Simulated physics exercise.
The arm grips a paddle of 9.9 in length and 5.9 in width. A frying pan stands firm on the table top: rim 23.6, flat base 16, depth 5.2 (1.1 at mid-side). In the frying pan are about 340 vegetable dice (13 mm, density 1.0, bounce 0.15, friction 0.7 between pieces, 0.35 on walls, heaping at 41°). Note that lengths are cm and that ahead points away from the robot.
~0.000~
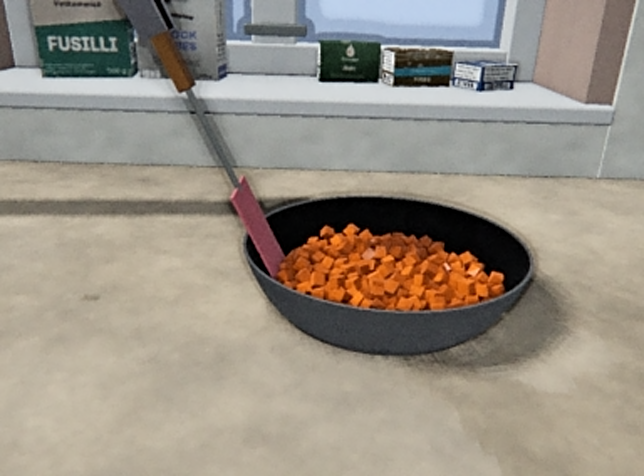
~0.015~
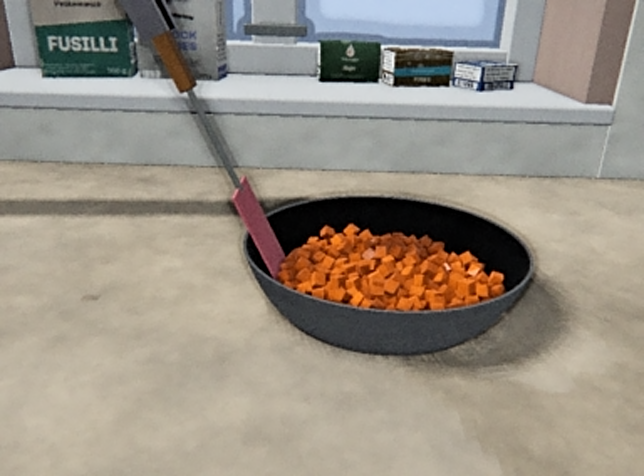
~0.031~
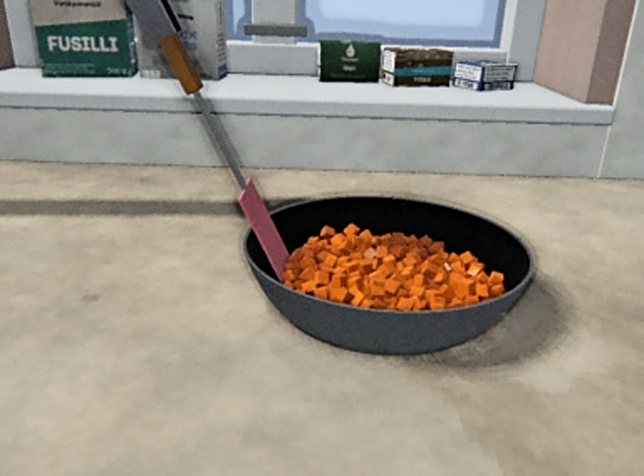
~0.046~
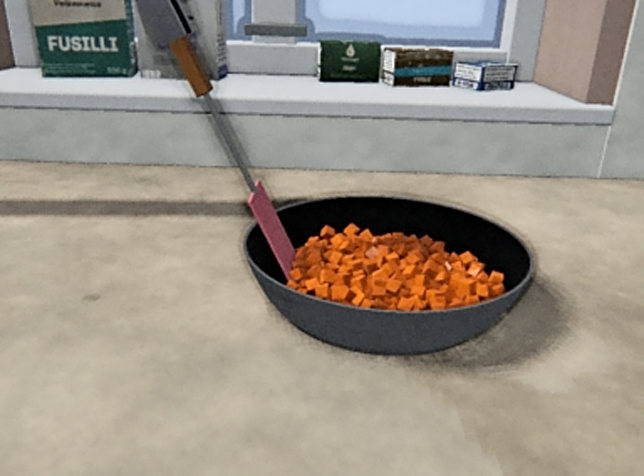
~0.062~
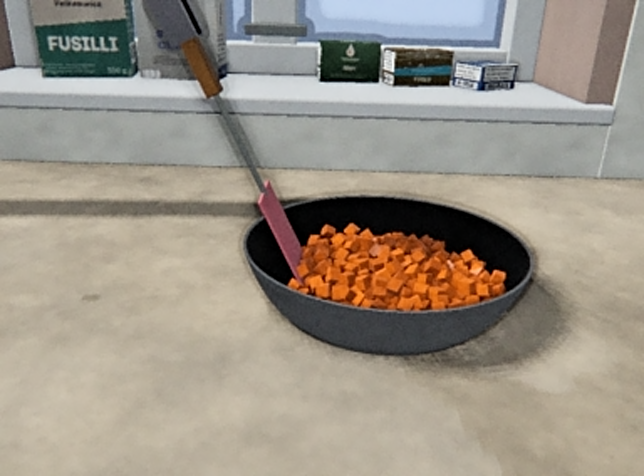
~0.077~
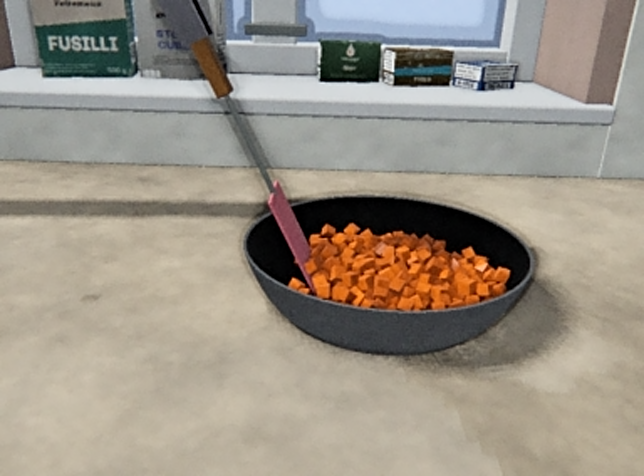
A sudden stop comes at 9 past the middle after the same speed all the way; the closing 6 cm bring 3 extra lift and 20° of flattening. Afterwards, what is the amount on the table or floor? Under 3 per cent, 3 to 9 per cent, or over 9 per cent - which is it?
It is over 9 per cent.
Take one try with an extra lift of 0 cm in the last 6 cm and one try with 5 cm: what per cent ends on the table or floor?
First try around 10 percent, second try around 20 percent.
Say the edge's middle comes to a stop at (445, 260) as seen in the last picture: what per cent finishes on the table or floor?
Close to 0 per cent finishes on the table or floor.
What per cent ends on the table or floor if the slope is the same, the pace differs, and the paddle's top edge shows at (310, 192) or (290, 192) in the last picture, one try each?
Estimates: Near 25 %, near 25 %.
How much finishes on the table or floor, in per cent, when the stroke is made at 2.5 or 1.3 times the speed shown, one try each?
About 30 and 25 per cent.
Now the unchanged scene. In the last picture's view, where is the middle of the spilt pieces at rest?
I'd point to somewhere close to (580, 302).
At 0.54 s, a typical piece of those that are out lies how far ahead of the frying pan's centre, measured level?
The distance is around 16 cm.
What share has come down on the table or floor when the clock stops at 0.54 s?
Share at that moment: About 15 %.
After 0.18 s, sloping 65°, highest piece 5 above the table; 345 in the frying pan.
After 0.29 s, sloping 57°, highest piece 7 above the table; 341 in the frying pan, 4 on the blade or in flight.
After 0.54 s, sloping 45°, highest piece 8 above the table; 278 in the frying pan, 52 on the table or floor, 15 on the blade or in flight.
After 1.59 s, sloping 45°, highest piece 6 above the table; 278 in the frying pan, 67 on the table or floor.
At rest, 278 in the frying pan, 67 on the table or floor. That is 19 % on the table or floor.
